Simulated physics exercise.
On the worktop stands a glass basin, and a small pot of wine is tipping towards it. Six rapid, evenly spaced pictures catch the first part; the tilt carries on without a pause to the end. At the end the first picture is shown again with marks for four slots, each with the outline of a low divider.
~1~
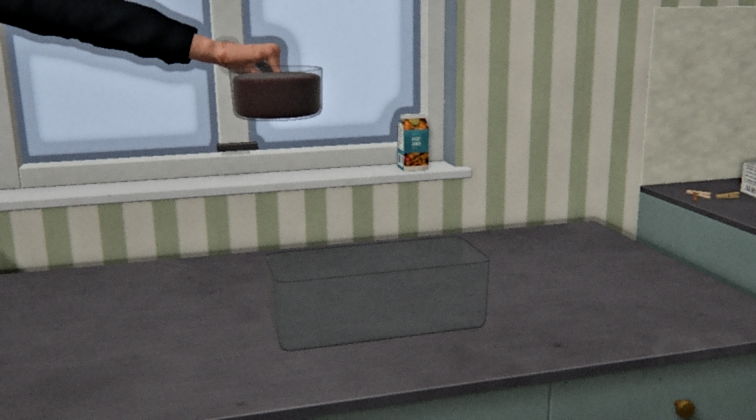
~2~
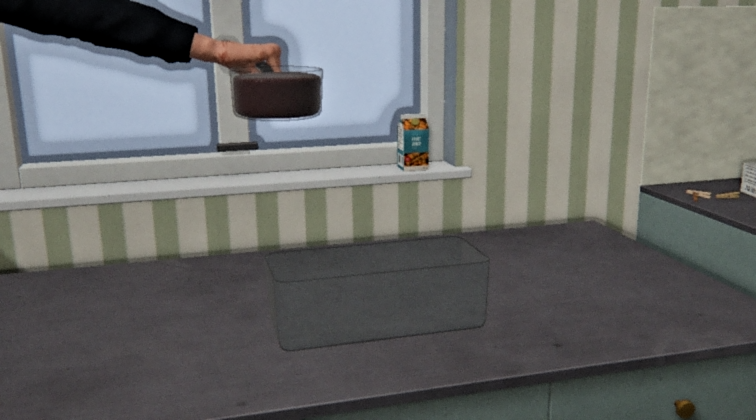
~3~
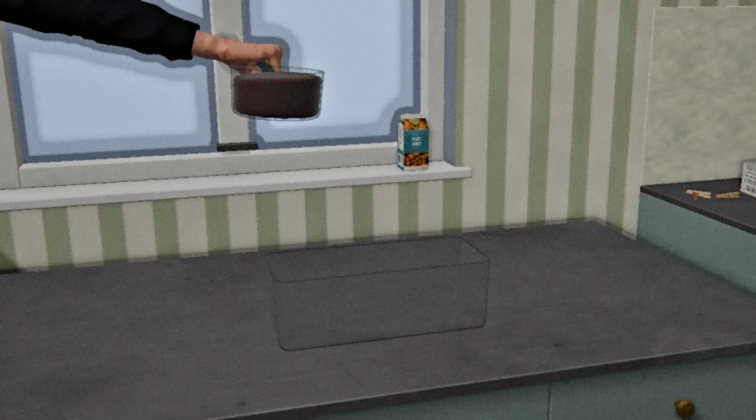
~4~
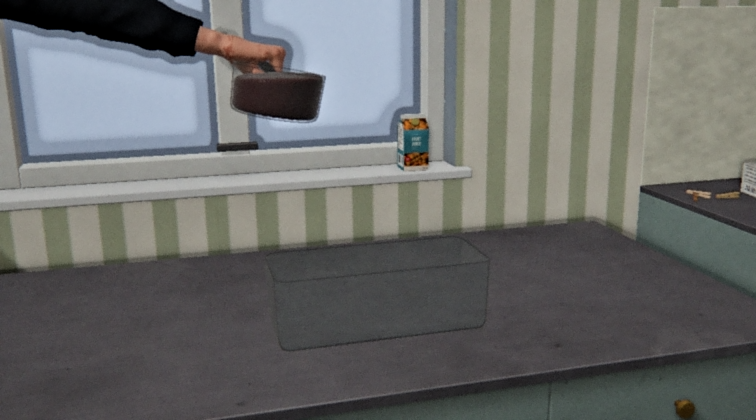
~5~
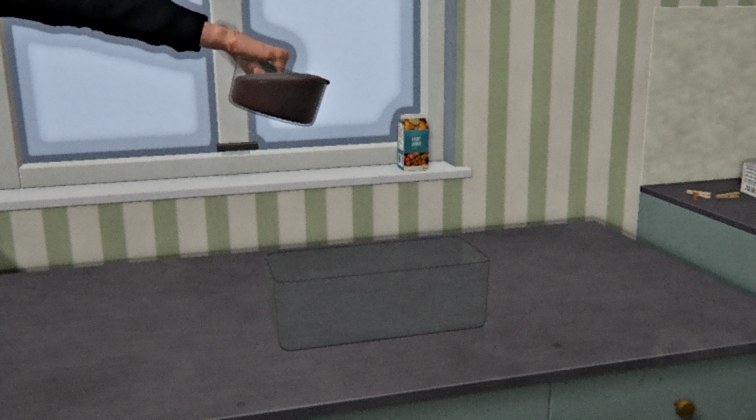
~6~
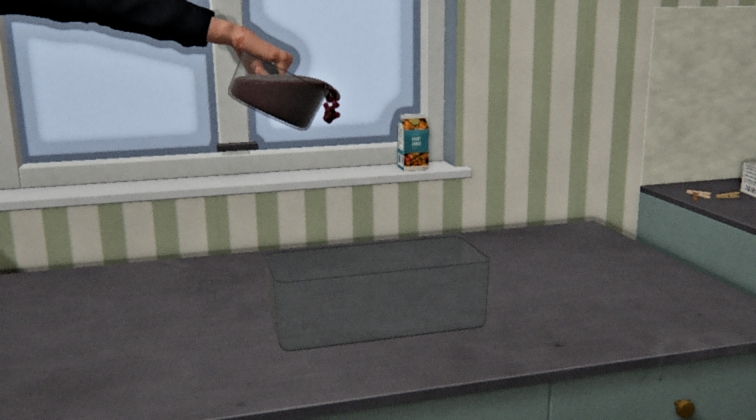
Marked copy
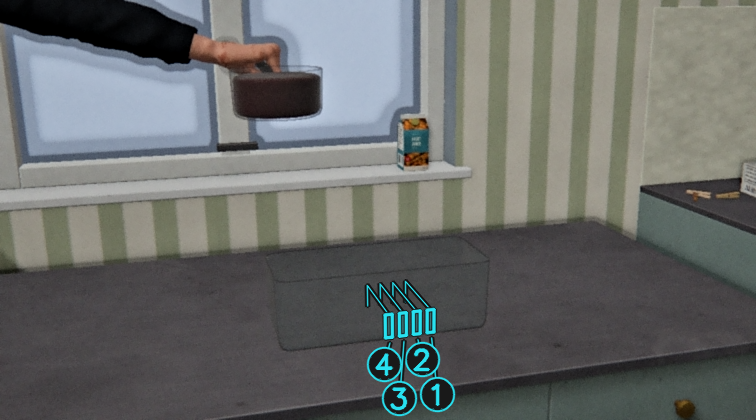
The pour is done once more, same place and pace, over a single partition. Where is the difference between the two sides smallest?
The answer is slot 3.
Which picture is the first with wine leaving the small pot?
In picture 5.
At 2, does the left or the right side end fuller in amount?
The left side.
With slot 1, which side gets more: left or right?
The left side.
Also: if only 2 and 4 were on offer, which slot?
4.
On the marked copy, 1 at (431, 337); 2 at (417, 339); 3 at (404, 341); 4 at (389, 342).
If 1 is chosen, about 90 % ends left of the wall and 7 % right of it; 3 % is lost outside.
If 2 is chosen, about 75 % ends left of the wall and 22 % right of it; 3 % is lost outside.
If 3 is chosen, about 50 % ends left of the wall and 48 % right of it.
If 4 is chosen, about 34 % ends left of the wall and 64 % right of it; 3 % is lost outside.
